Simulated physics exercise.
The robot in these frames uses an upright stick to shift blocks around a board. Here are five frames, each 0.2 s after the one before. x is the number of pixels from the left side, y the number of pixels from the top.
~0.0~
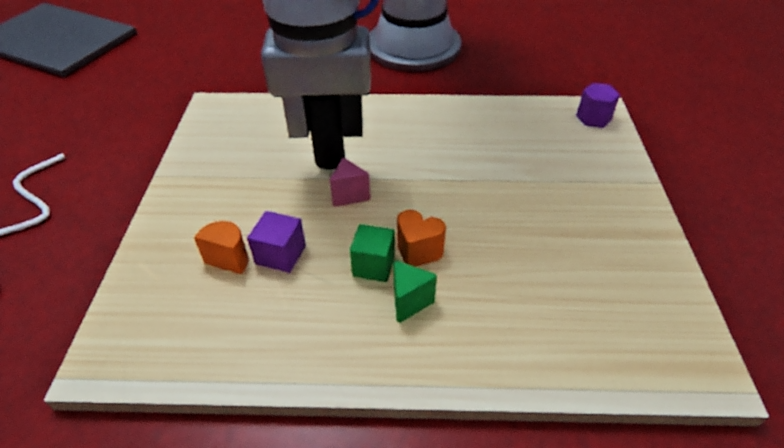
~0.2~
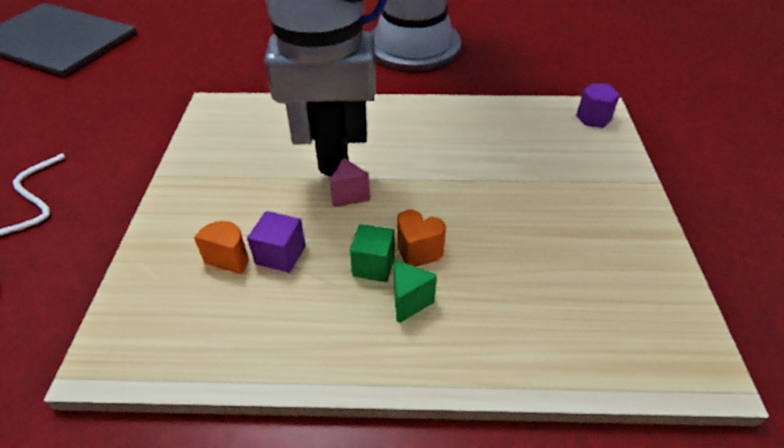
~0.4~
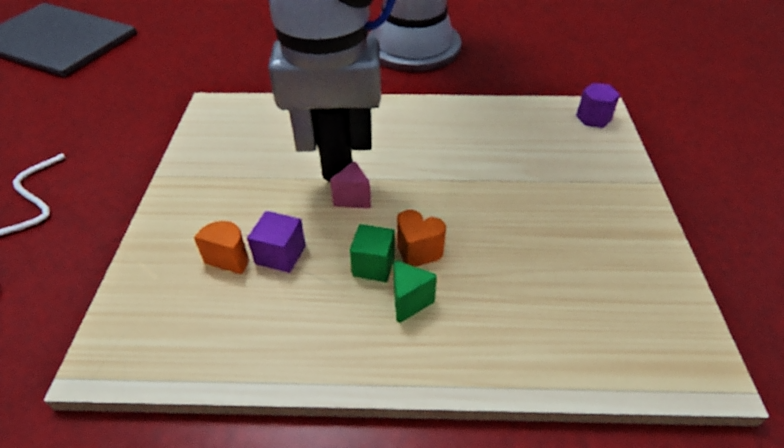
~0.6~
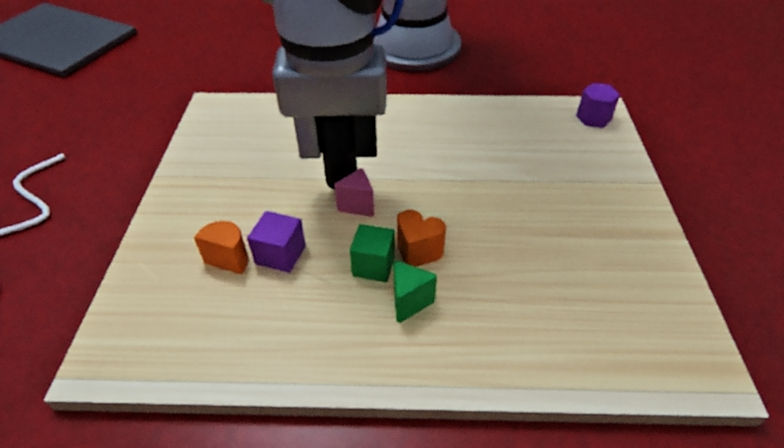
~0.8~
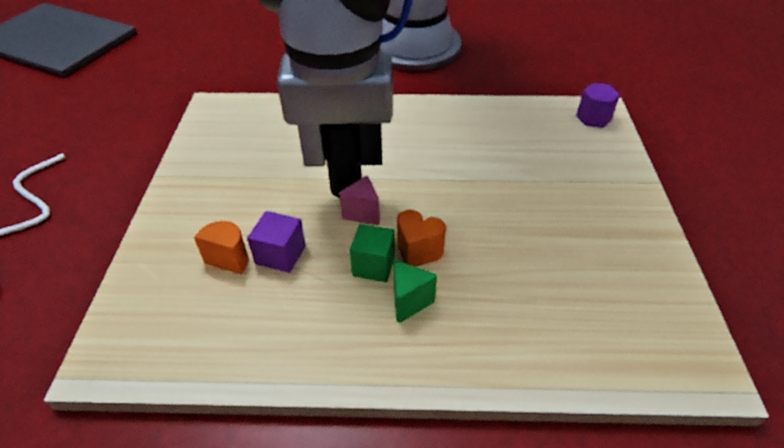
The clip shows a robot's dark upright stick moving toward the viewer on a wooden board, then nudging a pink block slightly forward and to the right, while the surrounding orange, purple and green blocks stay still.
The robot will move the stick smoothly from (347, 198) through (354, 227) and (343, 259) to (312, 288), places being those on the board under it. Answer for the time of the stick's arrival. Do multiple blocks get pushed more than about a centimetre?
I believe so.
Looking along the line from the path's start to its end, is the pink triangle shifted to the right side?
No - that is not the case.
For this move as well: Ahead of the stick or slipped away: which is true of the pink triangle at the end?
The pink triangle won't stay at the front of the stick.
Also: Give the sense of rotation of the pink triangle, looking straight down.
Looking down, it rotates anti-clockwise.
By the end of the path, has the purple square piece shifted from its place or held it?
By the last moment, the purple square piece will still be in its place.
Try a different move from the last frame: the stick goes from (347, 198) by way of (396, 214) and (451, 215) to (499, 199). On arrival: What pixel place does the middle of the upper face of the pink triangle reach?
Its top centre lands on (387, 209).
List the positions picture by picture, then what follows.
Stick tip (330, 160); block tops, purple square piece (274, 227); pink triangle (347, 170); green square piece (373, 239); green triangle (410, 277); orange heart-shaped block (420, 225), in the first frame.
Stick (334, 166); blocks unchanged, in the second frame.
Stick (338, 173); pink triangle (351, 173), in the third frame.
Stick (342, 180); pink triangle (356, 180), in the fourth frame.
Stick (346, 188); purple square piece (274, 227); pink triangle (362, 188); green square piece (373, 239); green triangle (410, 277); orange heart-shaped block (420, 225), in the fifth frame.
What follows on the original path. One third of the way, stick (353, 217); pink triangle (378, 213), turned 15° anticlockwise; orange heart-shaped block (423, 226).
Two thirds of the way, stick (341, 249); pink triangle (382, 224), turned 20° anticlockwise; green square piece (376, 252), turned 30° anticlockwise; green triangle (414, 279); orange heart-shaped block (424, 226).
At the end, stick (310, 278); purple square piece in place; pink triangle (382, 224), turned 20° anticlockwise; green square piece (375, 254), turned 35° anticlockwise; green triangle (414, 279); orange heart-shaped block (424, 226).
